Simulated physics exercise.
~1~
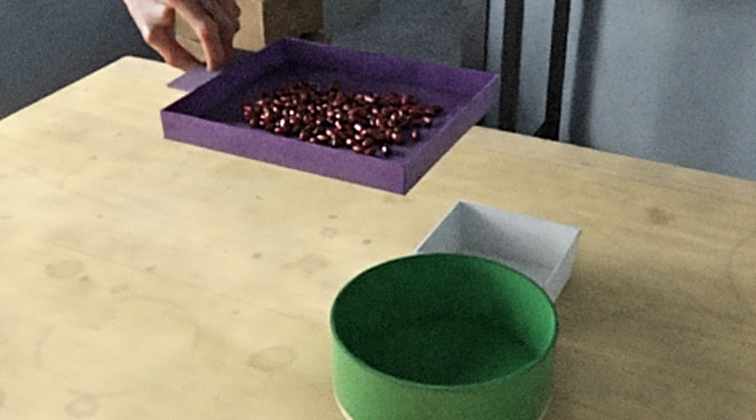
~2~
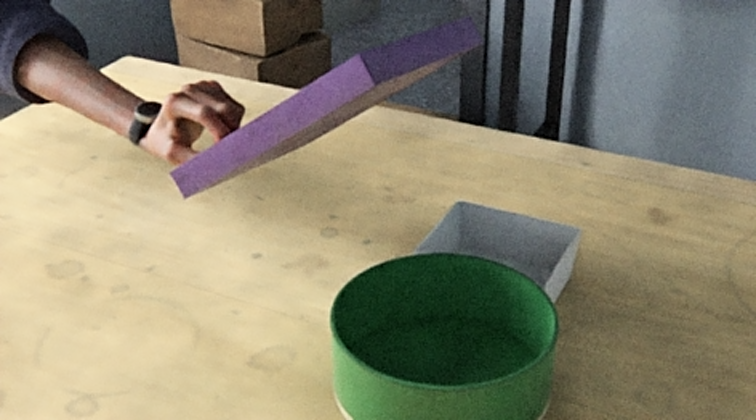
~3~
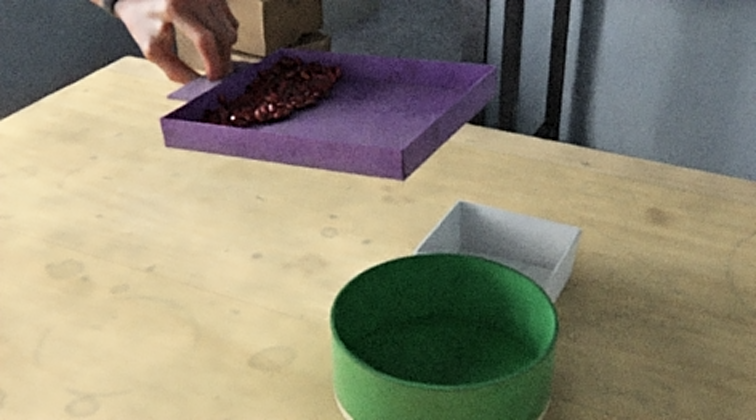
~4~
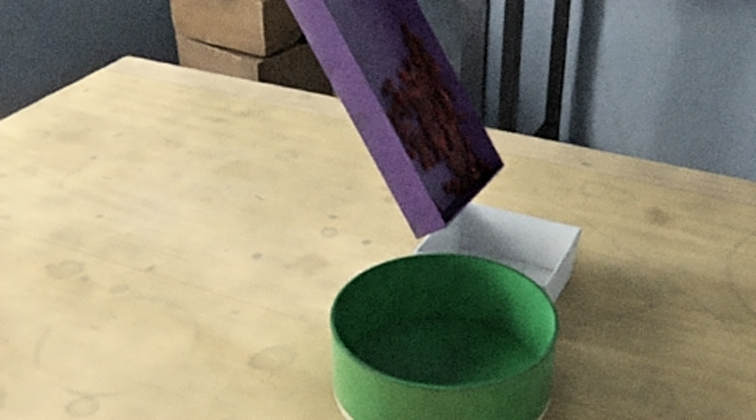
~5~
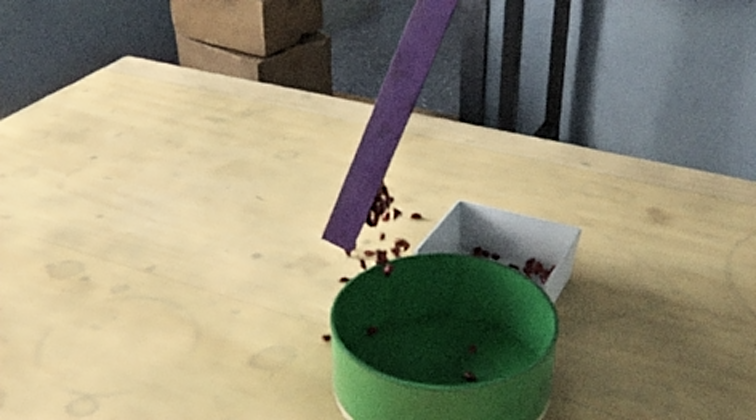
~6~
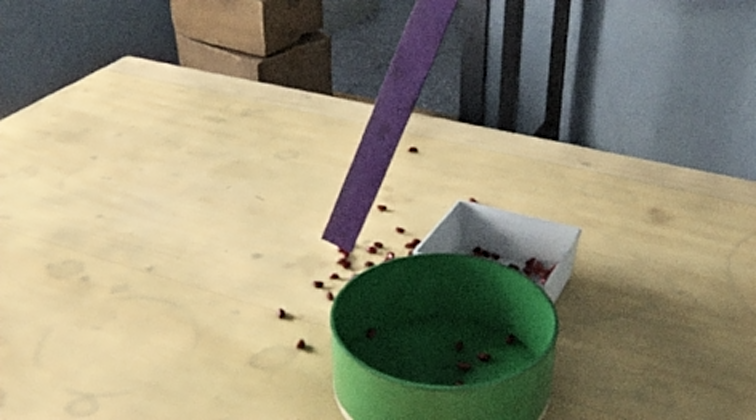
At first, a hand holds a shallow purple tray of dark red beans above a wooden table, with a green pot and a small white tin standing nearby. The hand tips the tray partway, hiding the beans from view, then brings it back nearly level, with the beans now bunched toward its left side. Next the tray moves right and tilts steeply down over the containers. Beans tumble out, some landing in the white tin, a few in the green pot, and others scattering across the table. It ends with the tray held steeply tipped and the scattered beans at rest.
